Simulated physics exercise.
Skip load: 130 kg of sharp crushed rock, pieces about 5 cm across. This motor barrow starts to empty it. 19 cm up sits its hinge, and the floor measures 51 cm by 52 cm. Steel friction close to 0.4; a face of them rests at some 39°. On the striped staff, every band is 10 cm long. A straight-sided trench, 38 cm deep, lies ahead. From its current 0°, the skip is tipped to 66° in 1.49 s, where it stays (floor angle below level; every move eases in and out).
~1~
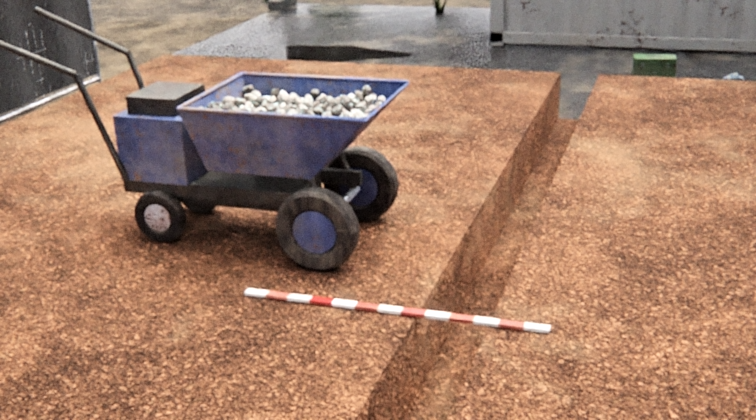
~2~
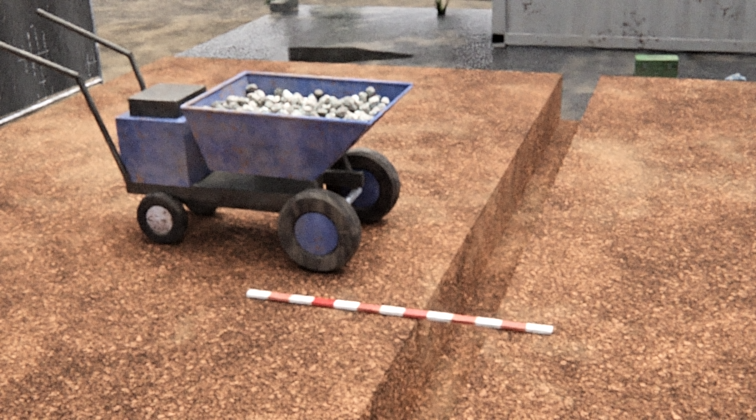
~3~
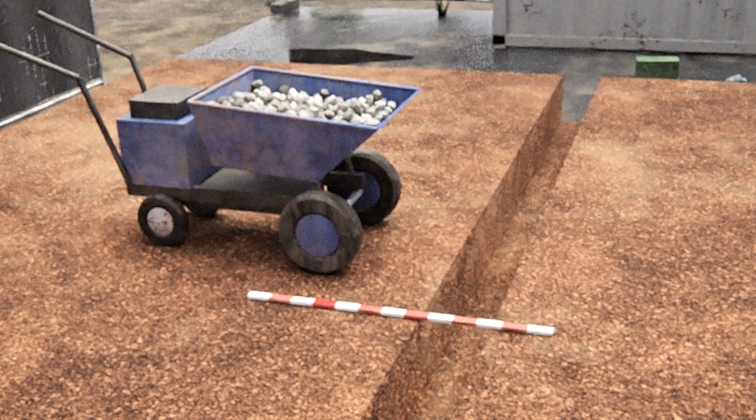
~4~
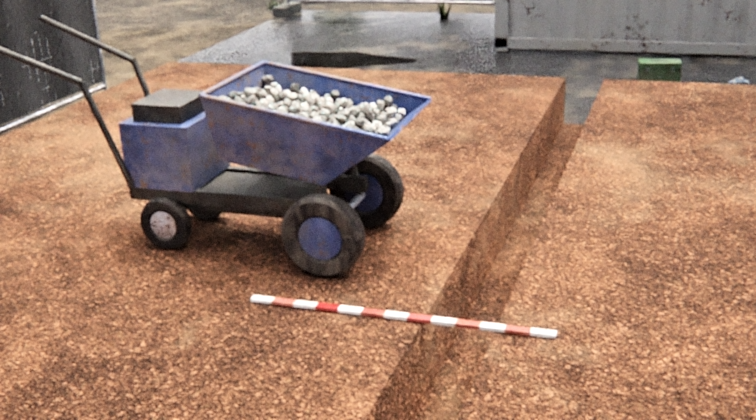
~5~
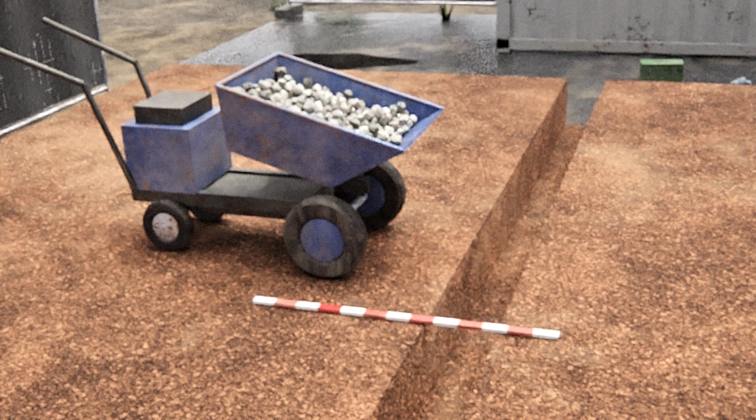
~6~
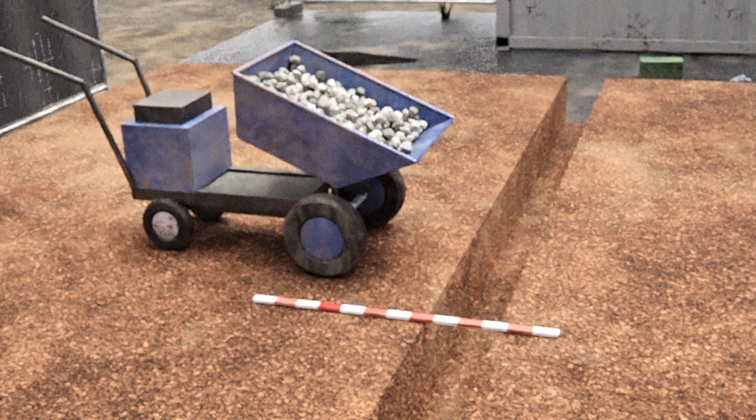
On bare brown ground beside a straight trench, a motor barrow's blue skip of grey and white stones slowly tilting forward.
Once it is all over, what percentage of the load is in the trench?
Roughly 84 percent of the load is in the trench.
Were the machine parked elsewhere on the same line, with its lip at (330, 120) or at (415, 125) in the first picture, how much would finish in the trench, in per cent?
The first start gives about 75 per cent, the second about 30.
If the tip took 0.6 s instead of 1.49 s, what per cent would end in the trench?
Roughly 70 per cent.
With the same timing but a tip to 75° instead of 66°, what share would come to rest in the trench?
In that case near 95 per cent.
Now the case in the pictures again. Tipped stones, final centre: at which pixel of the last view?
Around (494, 313).
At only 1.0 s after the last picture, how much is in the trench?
Close to 15 per cent at that time.
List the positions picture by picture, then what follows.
In the first picture, the skip is at 0°, its lip at (364, 121); the top of the load is at (321, 100).
In the second picture, the skip is at 1°, its lip at (369, 124); the top of the load is at (310, 100).
The third picture shows lip at (376, 130), floor tilted 5°, highest stones at (277, 95).
In the fourth picture, the skip is at 10°, its lip at (389, 140); the top of the load is at (268, 91).
The fifth picture shows lip at (403, 151), floor tilted 16°, highest stones at (278, 83).
In the sixth picture, the skip is at 23°, its lip at (415, 162); the top of the load is at (292, 74).
Then, 0.5 s after the last picture the floor is at 56°, 100 % in the skip; the foremost stones are at (452, 196).
Then, 1.0 s after the last picture the floor is at 66°, 83 % in the skip, 17 % in the trench, 1 % past the trench; the foremost stones are at (526, 270).
Then, 1.3 s after the last picture the floor is at 66°, 49 % in the skip, 45 % in the trench, 6 % past the trench; the foremost stones are at (599, 265).
Then, 3.3 s after the last picture the floor is at 66°, 9 % in the skip, 84 % in the trench, 7 % past the trench; the foremost stones are at (627, 256).
